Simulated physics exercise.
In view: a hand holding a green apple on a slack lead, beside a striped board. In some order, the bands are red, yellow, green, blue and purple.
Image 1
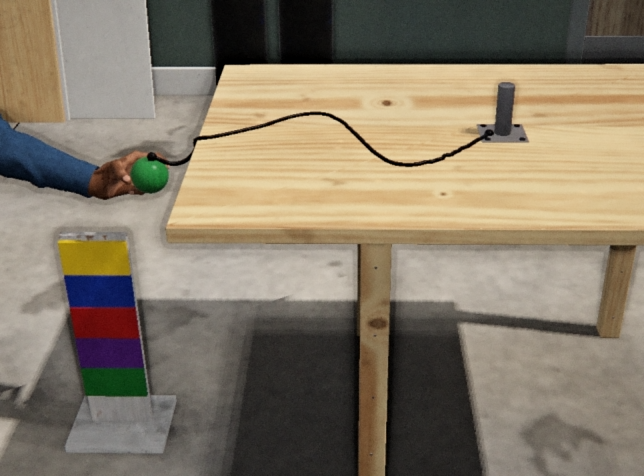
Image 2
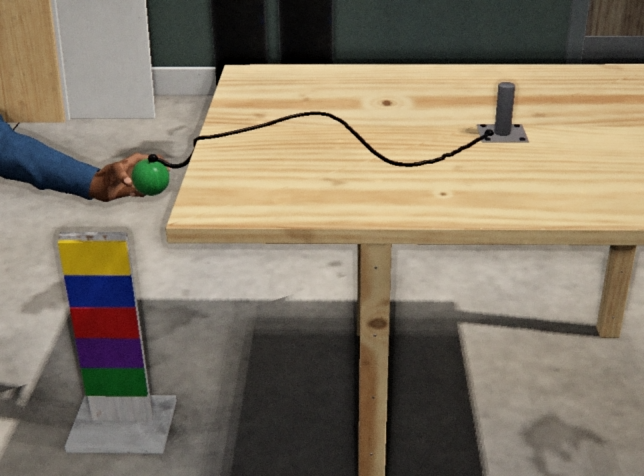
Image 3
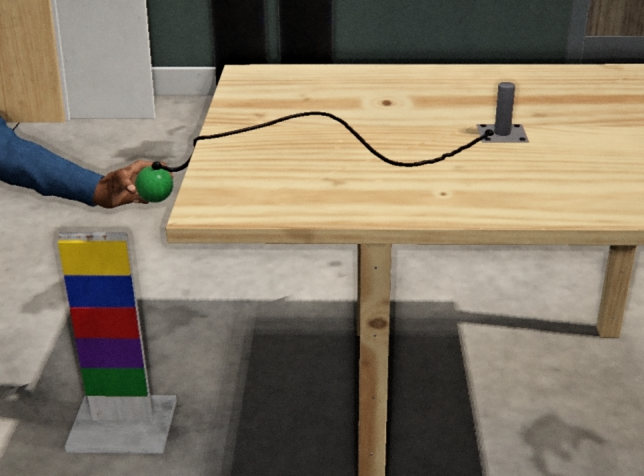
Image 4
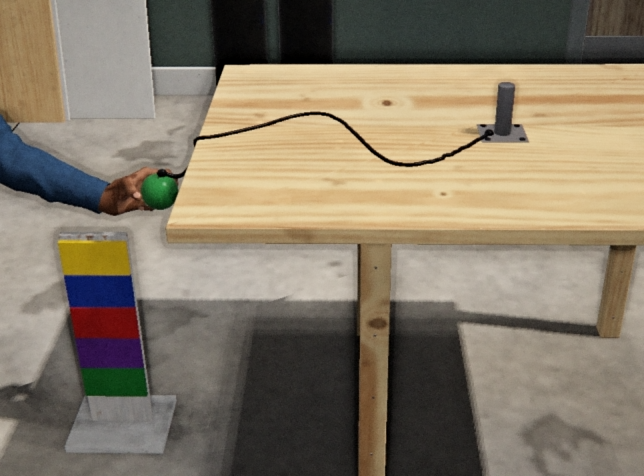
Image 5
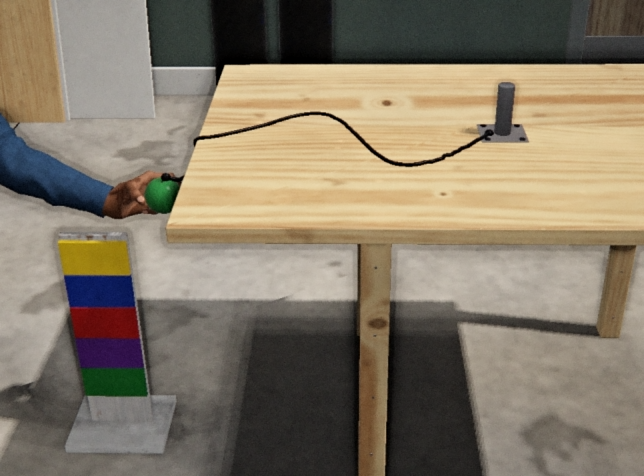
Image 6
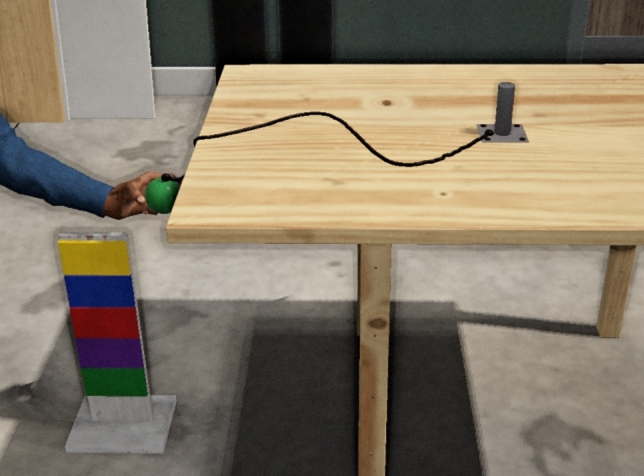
A hand holding a small green ball on a slack black cord lowers it slightly beside a wooden table's left edge.
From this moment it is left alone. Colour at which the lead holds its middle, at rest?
Red.
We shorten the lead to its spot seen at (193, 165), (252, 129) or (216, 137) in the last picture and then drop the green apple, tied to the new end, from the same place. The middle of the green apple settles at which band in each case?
Blue; no band; yellow.
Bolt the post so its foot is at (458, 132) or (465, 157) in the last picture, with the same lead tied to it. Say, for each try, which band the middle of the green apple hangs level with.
Purple; purple.
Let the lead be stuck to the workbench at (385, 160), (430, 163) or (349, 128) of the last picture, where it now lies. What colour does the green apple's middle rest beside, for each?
Taking the three tries in turn, you'd get blue, blue and yellow.
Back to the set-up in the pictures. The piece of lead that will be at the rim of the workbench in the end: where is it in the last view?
In the last picture it is at roughly (304, 115).
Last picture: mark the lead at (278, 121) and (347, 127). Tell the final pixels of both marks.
The first moves to (196, 179), the second to (259, 142).
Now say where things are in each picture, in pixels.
The first picture shows green apple (150, 175); yellow (94, 260); blue (99, 292); red (105, 324); purple (109, 354); green (114, 383).
The second picture shows green apple (151, 177); lead through (467, 147) (399, 165) (353, 132) (299, 116) (228, 134).
The third picture shows green apple (154, 184).
The fourth picture shows green apple (159, 191); lead through (467, 147) (399, 165) (353, 132) (299, 116) (228, 134).
The fifth picture shows green apple (163, 195).
The sixth picture shows green apple (163, 196); lead through (467, 147) (399, 165) (353, 132) (299, 116) (228, 134).
A little later, apple near (216, 297); level with blue.
Next, apple near (194, 324); level with red.
When it is over, apple near (204, 323); level with red. The lead holds its middle at red.
